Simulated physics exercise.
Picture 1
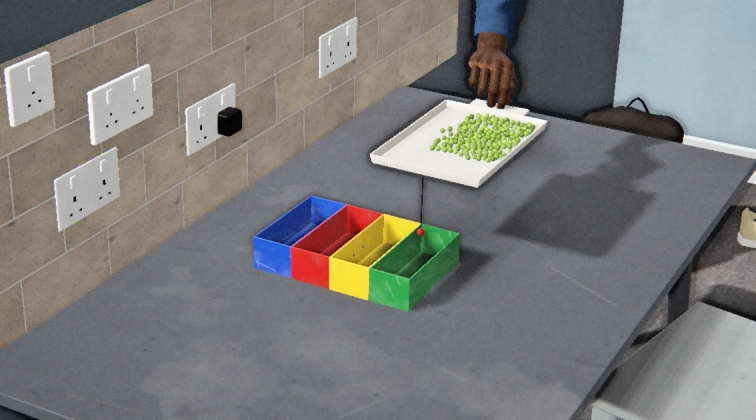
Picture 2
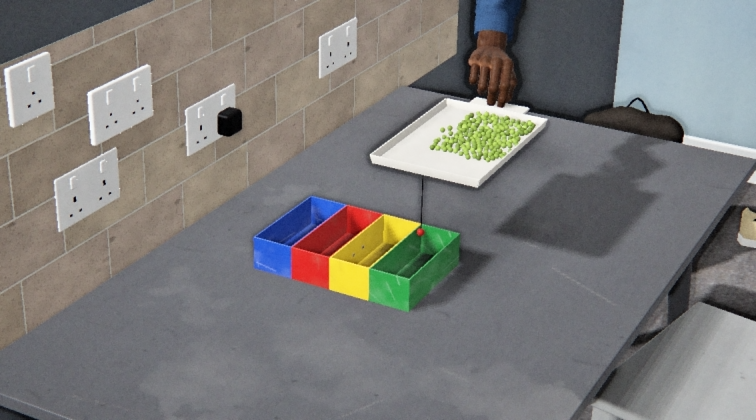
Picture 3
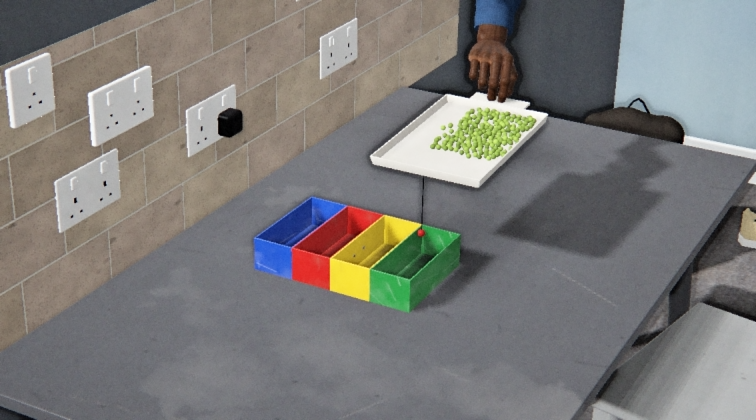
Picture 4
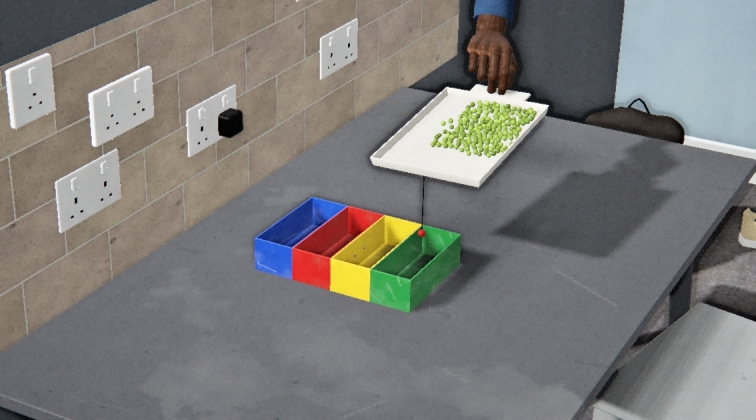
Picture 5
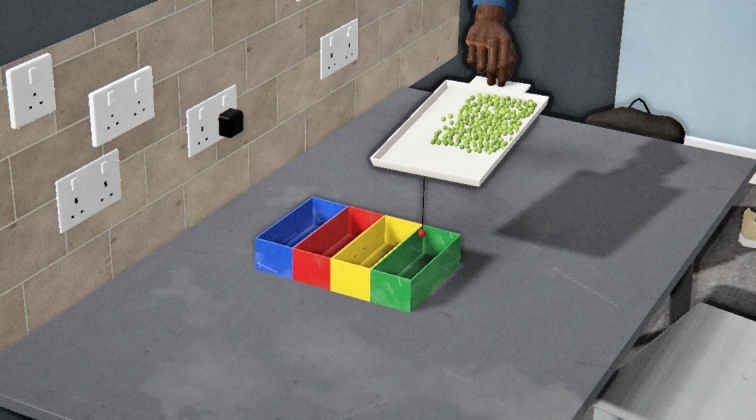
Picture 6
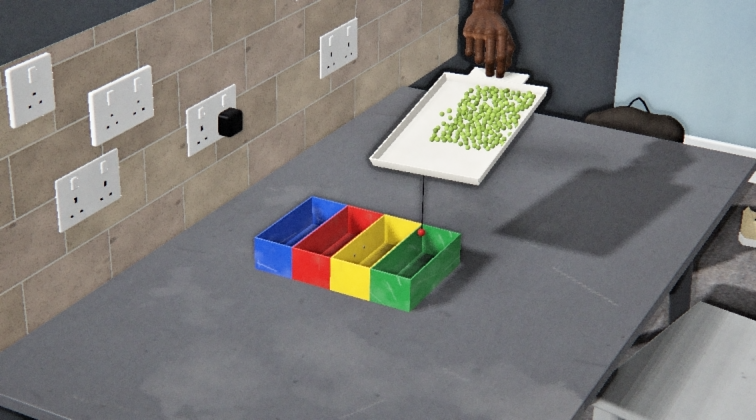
A white tray of green peas, held by a hand at its far end, tilted slightly toward its near left corner above a table, while the blue, red, yellow and green boxes stayed still.
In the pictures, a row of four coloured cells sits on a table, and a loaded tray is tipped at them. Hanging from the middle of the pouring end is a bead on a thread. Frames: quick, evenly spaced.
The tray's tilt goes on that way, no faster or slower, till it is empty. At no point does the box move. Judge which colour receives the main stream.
Receiving the main stream: Yellow.
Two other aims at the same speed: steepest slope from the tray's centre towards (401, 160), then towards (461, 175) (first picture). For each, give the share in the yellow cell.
The share is 70 per cent in the first and 0 per cent in the second.
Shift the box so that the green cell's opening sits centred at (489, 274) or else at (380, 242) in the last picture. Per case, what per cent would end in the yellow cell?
10 %, then 10 %.
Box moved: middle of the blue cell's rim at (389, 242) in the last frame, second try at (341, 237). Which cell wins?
Result 1: The blue cell. Result 2: Red.
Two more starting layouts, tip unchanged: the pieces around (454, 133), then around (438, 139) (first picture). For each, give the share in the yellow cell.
Near 60 per cent and near 60 per cent.
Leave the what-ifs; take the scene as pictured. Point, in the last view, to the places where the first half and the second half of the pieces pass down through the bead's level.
At about (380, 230), then at (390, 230).
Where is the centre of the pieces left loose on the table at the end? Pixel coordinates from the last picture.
Centre, final frame: Roughly (434, 306).
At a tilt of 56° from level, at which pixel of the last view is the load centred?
The middle of the load sits near (415, 158).
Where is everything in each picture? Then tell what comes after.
In the first picture, corners of the pouring end at (373, 154) and (478, 179), level; middle of the load at (487, 138), dried peas; bead on its thread at (421, 232); blue cell at (273, 254); red cell at (311, 265); yellow cell at (349, 276); green cell at (389, 287).
In the second picture, corners of the pouring end at (373, 154) and (478, 179), level; middle of the load at (487, 137).
In the third picture, corners of the pouring end at (373, 156) and (478, 179), tipped barely, lowest at the left corner; middle of the load at (488, 134).
In the fourth picture, corners of the pouring end at (373, 157) and (478, 179), tipped a little, lowest at the left corner; middle of the load at (488, 129).
In the fifth picture, corners of the pouring end at (373, 158) and (478, 178), tipped a little, lowest at the left corner; middle of the load at (488, 124).
In the sixth picture, corners of the pouring end at (373, 158) and (477, 177), tipped a little, lowest at the left corner; middle of the load at (487, 118); blue cell at (274, 255); red cell at (312, 265); yellow cell at (350, 276); green cell at (390, 287).
Soon after the last picture, tray tipped steeply; most on the tray; a stray few in the red cell; a stray few in the yellow cell; a stray few in the green cell; a stray few falling or outside the box.
A little later, tray tipped right over; about half on the tray; a small part in the yellow cell; a small part in the green cell; a small part in the red cell; about a quarter falling or outside the box.
Later still, tray tipped past a quarter turn; about half in the yellow cell; about a third in the green cell; a small part in the red cell; a stray few in the blue cell; a small part falling or outside the box.
At rest, tray tipped past a quarter turn; about half in the yellow cell; about a third in the green cell; a small part in the red cell; a stray few in the blue cell; a small part outside the box.
